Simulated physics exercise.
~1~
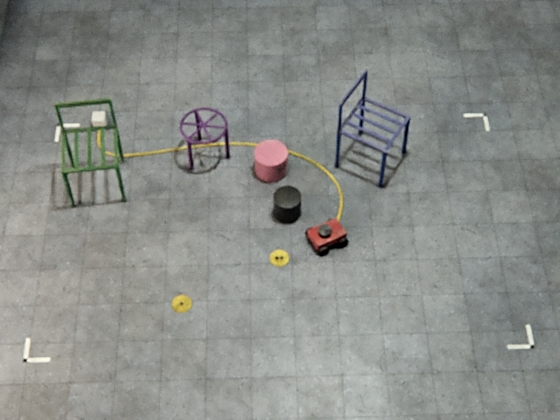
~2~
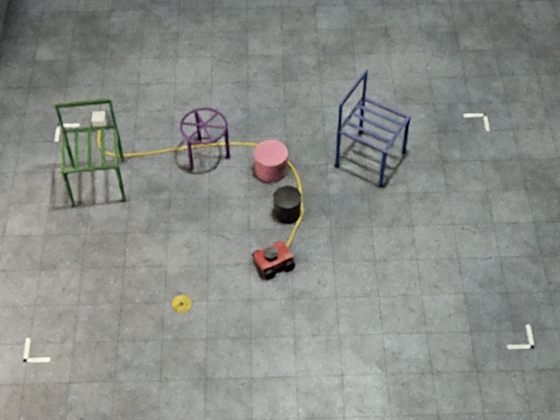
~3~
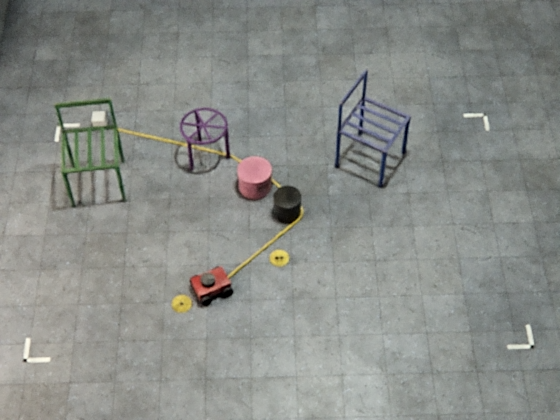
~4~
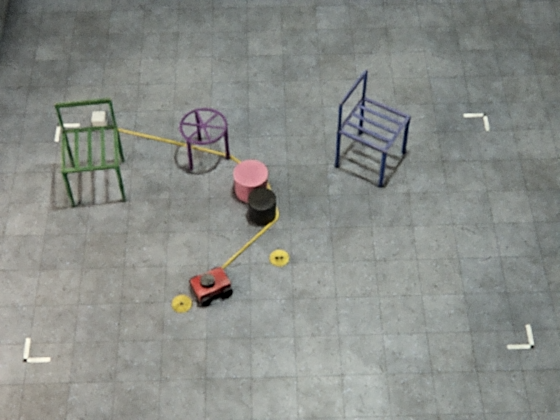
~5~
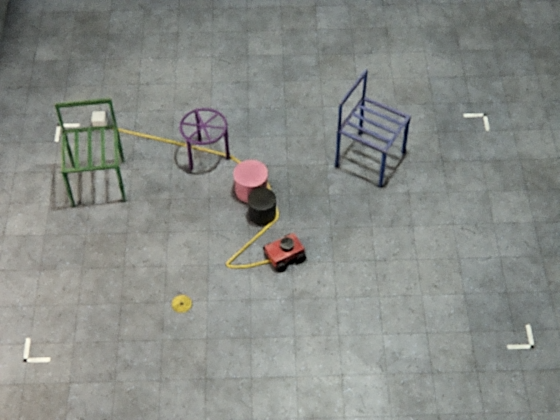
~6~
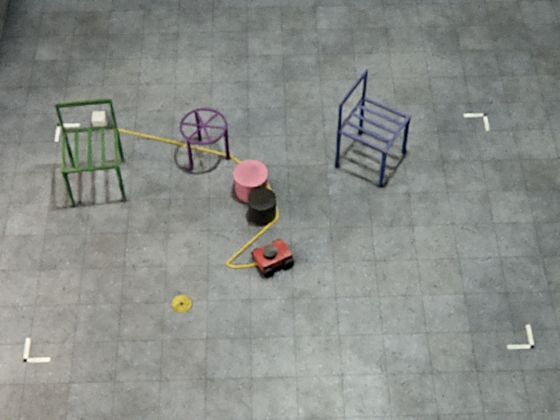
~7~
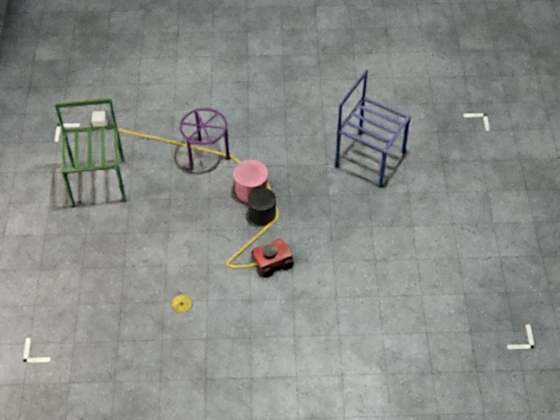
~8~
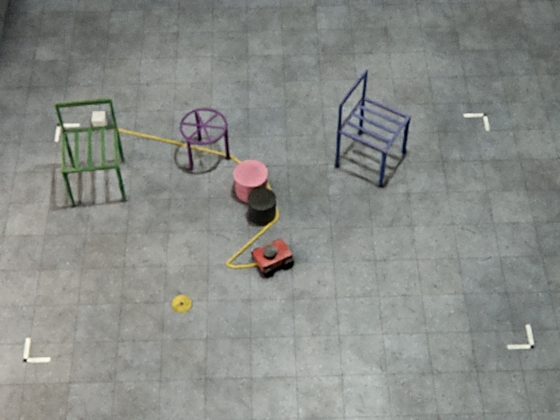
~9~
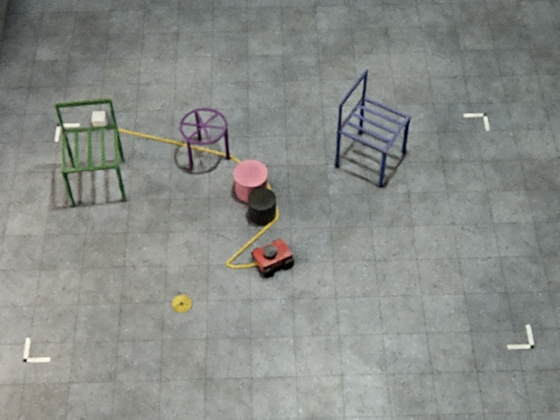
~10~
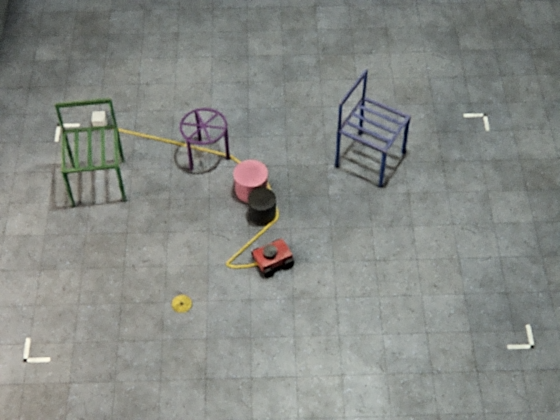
On a grey tiled floor, a yellow lead curves from the green chair past a purple stool, a pink bin and a black tub to a small red cart, with a blue chair standing off to the right. The cart moves left and down to the yellow marks, and the tightening lead drags the pink bin a little left and down. The black tub then shifts slightly left as well. Next the cart heads back right and up, leaving the lead bent behind it. It settles near the tub and stays there, while both chairs and the stool remain in place.
